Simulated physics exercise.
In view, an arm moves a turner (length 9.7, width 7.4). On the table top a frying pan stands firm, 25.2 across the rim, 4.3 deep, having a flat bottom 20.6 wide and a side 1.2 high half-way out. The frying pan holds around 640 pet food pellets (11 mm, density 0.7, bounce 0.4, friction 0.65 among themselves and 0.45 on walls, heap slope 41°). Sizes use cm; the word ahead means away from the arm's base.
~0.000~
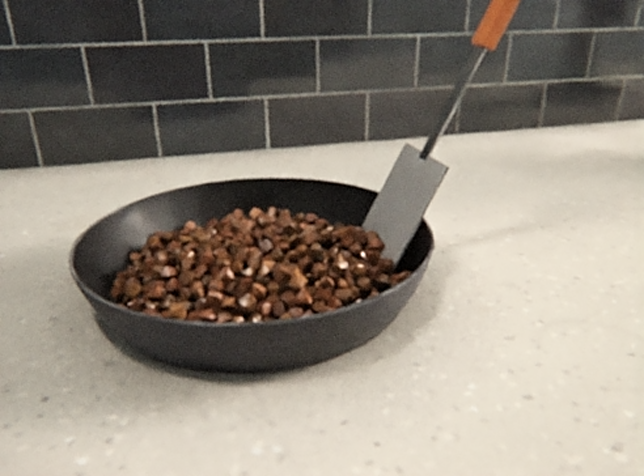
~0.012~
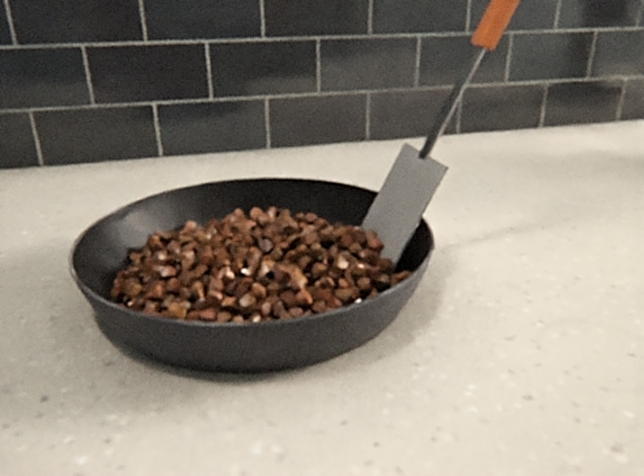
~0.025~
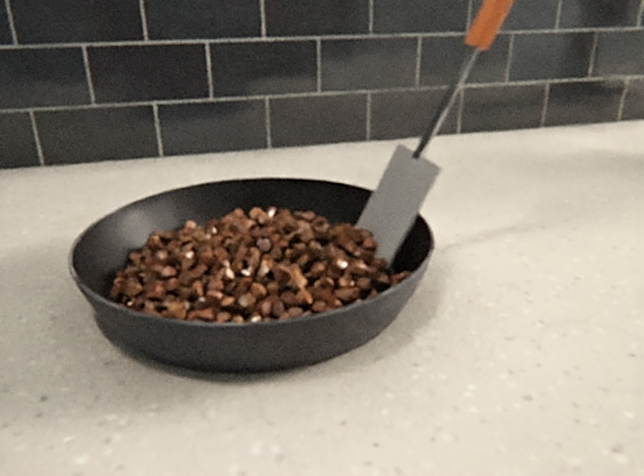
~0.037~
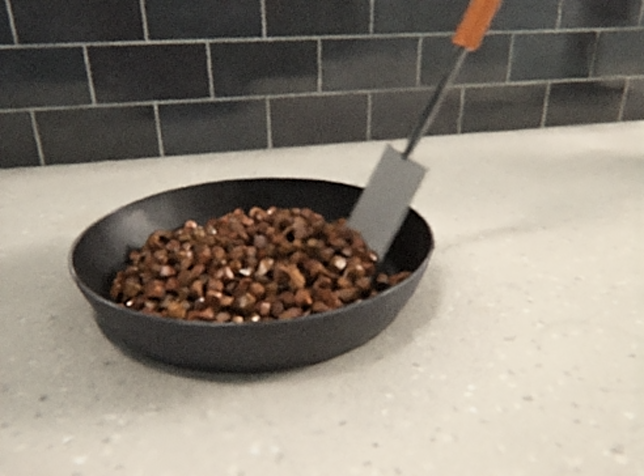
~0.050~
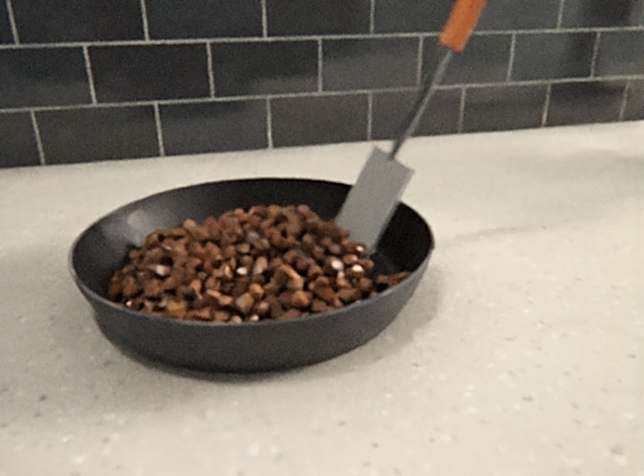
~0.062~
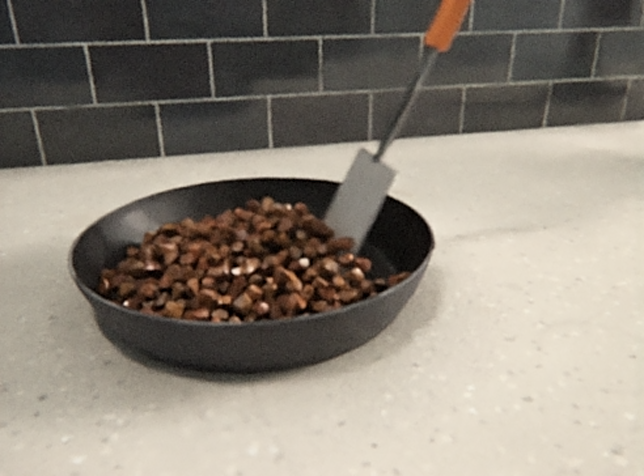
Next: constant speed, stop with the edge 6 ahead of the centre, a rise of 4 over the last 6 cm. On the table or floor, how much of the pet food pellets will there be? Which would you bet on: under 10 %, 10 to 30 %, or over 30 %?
I would bet on 10 to 30 %.
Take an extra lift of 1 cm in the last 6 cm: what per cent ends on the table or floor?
You'd expect near 10 percent of it there.
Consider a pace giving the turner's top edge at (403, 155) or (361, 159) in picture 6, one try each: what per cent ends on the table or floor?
I'd estimate some 0 and 15 in a hundred.
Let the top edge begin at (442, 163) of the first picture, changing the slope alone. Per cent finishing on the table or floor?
15 percent or so.
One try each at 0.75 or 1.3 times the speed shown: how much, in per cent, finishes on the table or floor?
The two tries give roughly 5 and 15 in a hundred.
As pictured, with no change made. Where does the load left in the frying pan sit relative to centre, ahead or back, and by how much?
Ahead, by around 4.0 cm.
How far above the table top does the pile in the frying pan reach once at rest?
Some 5.5 cm above the table.
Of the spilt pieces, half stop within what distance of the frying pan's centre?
It works out to near 24 cm.
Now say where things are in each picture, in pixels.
The first frame shows turner top edge at (426, 153), sloping 63°; upper third of the load around (259, 254), from x 120 to 405, top at y 210; 638 in the frying pan.
The second frame shows turner top edge at (425, 153), sloping 63°; upper third of the load around (259, 254), from x 120 to 405, top at y 210.
The third frame shows turner top edge at (419, 154), sloping 63°; upper third of the load around (262, 253), from x 120 to 405, top at y 210.
The fourth frame shows turner top edge at (407, 155), sloping 63°; upper third of the load around (263, 249), from x 120 to 405, top at y 210.
The fifth frame shows turner top edge at (393, 156), sloping 63°; upper third of the load around (259, 246), from x 115 to 405, top at y 210.
The sixth frame shows turner top edge at (379, 157), sloping 63°; upper third of the load around (255, 244), from x 105 to 405, top at y 205; 638 in the frying pan.
After 0.10 s, sloping 63°, highest piece 6 above the table; 638 in the frying pan.
After 0.14 s, sloping 63°, highest piece 7 above the table; 638 in the frying pan.
After 0.36 s, sloping 63°, highest piece 5 above the table; 551 in the frying pan, 82 on the table or floor, 5 on the blade or in flight.
After 1.41 s, sloping 63°, highest piece 5 above the table; 551 in the frying pan, 87 on the table or floor.
At rest, 551 in the frying pan, 87 on the table or floor. That is 14 % on the table or floor.
